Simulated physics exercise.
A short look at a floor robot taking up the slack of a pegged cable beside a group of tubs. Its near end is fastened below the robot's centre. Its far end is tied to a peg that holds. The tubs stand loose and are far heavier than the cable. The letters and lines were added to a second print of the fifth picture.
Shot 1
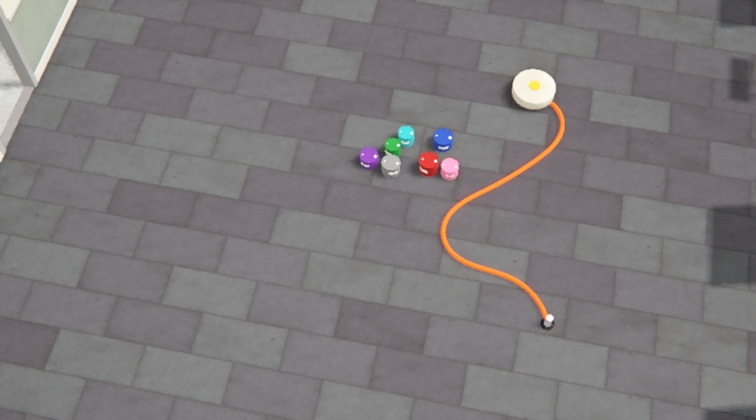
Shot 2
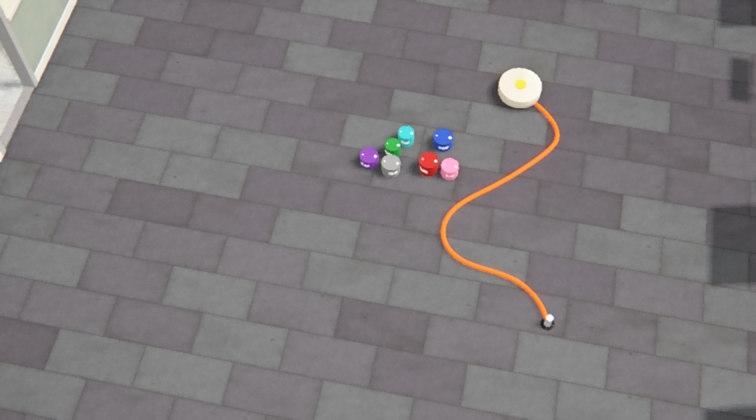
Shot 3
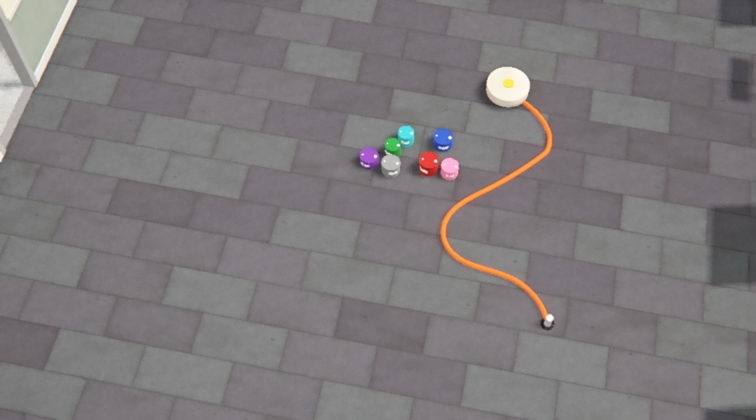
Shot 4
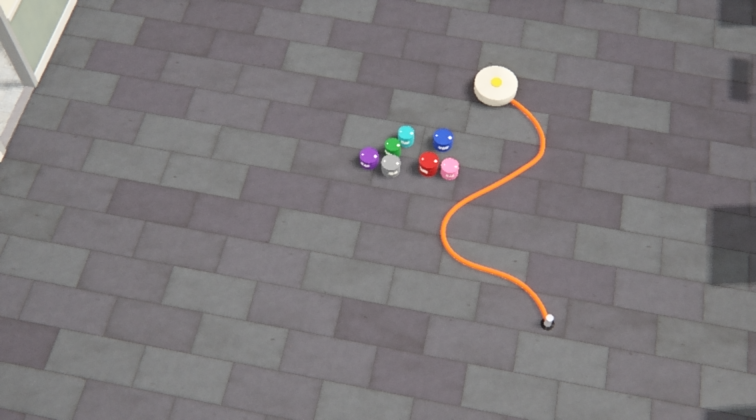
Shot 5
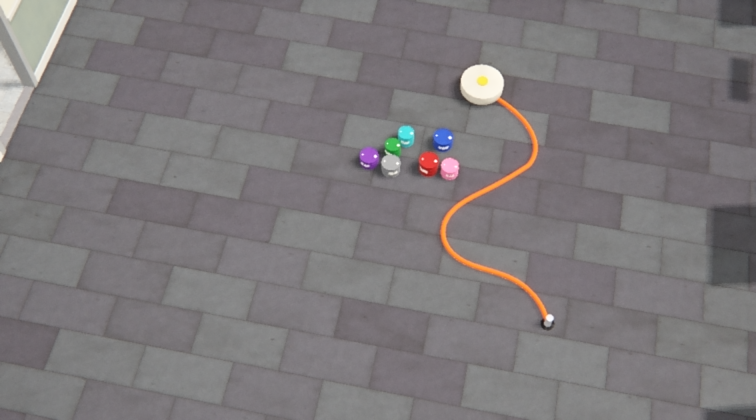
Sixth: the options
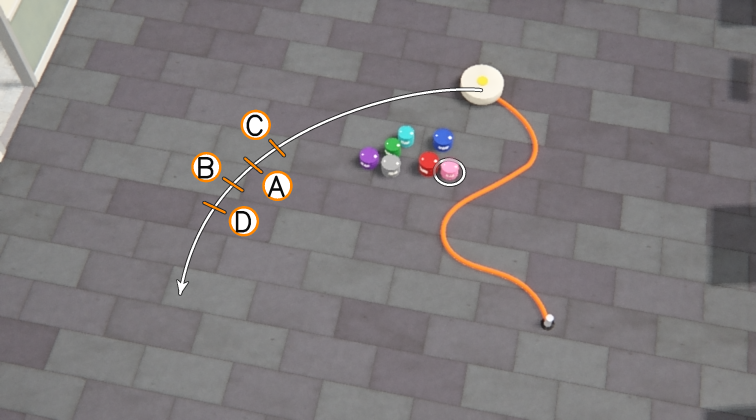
On a grey tiled floor, a round white robot trailing a wavy orange cable slid slowly a short way left, above a group of small colourful tubs that stayed still, as did the cable's pegged end.
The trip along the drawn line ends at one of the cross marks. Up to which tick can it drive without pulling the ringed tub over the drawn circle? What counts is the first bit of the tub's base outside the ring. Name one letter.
All is well up to C.
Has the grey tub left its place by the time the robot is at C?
No.
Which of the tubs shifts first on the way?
Blue.
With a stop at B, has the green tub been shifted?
Yes.
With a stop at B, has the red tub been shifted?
Yes.
On the copy, A at (253, 165); B at (233, 185); C at (277, 148); D at (215, 208); the ring at (449, 172); the route from (481, 90) via (290, 140) to (180, 294).
On C. First, robot (406, 92); pink tub (450, 169).
Then, robot (333, 114); pink tub (450, 169).
Finally, robot (276, 144); turquoise tub (405, 145); green tub (391, 150); red tub (428, 168); blue tub (428, 152); pink tub (449, 170); the pink tub is still in its ring.
By contrast, A drags the ringed tub to (436, 186); B drags the ringed tub to (427, 197); D drags the ringed tub to (417, 208).
